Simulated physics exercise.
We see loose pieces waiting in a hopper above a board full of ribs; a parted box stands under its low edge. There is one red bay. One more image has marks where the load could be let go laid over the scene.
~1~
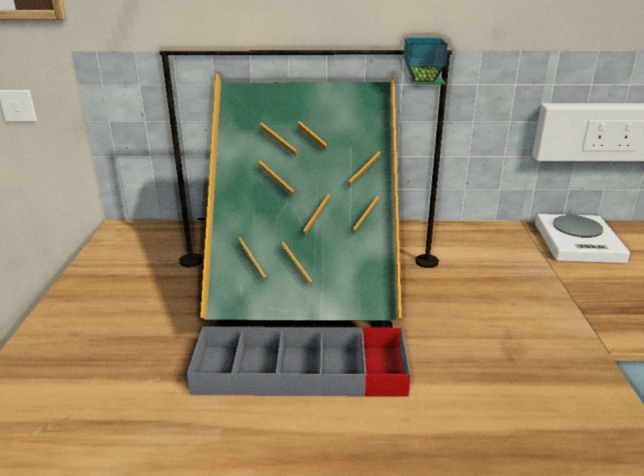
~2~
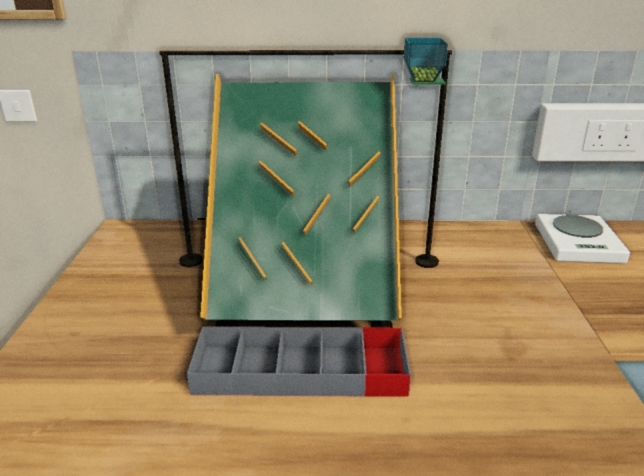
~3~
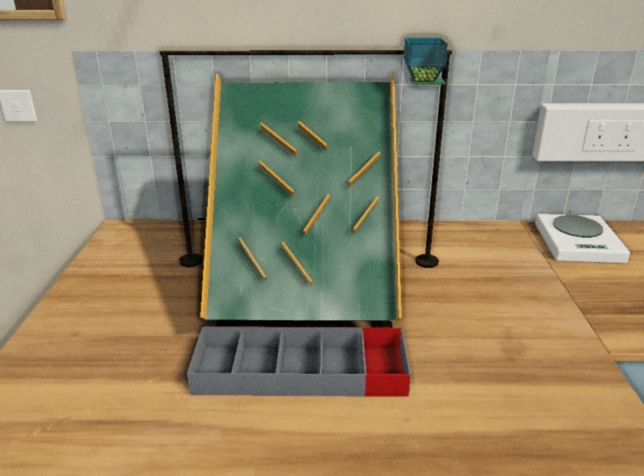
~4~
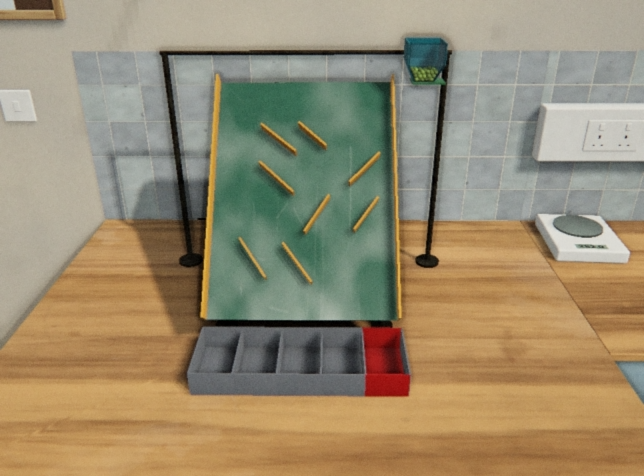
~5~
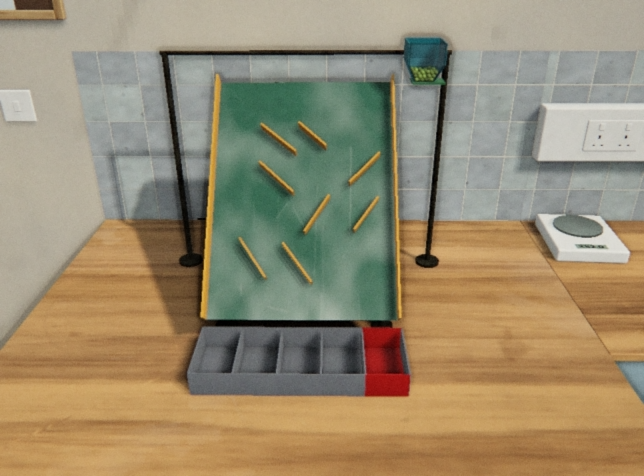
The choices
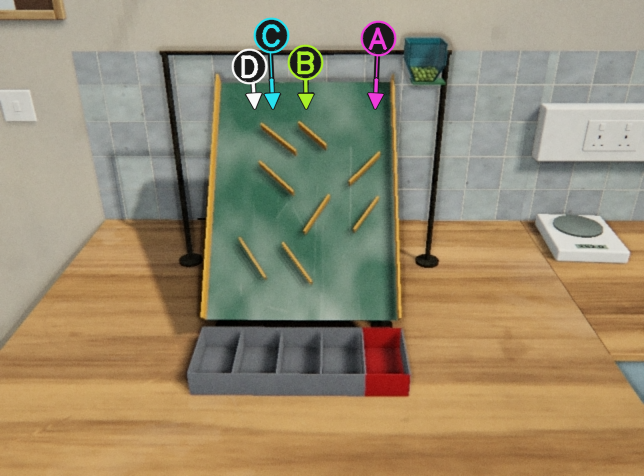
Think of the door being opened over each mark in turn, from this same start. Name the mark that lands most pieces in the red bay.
A.
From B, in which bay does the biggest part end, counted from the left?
It is the fourth one.
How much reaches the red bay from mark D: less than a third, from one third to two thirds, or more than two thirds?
Less than a third.
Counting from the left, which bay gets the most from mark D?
The first from the left.
On the marked copy, mark A meets the board at (375, 103); mark B meets the board at (306, 103); mark C meets the board at (272, 103); mark D meets the board at (254, 103).
For mark A, about a third in the red bay, about two thirds in other bays.
For mark B, none in the red bay, nearly all in other bays, a small part outside the box.
For mark C, a stray few in the red bay, nearly all in other bays.
For mark D, none in the red bay, nearly all in other bays, a stray few outside the box.
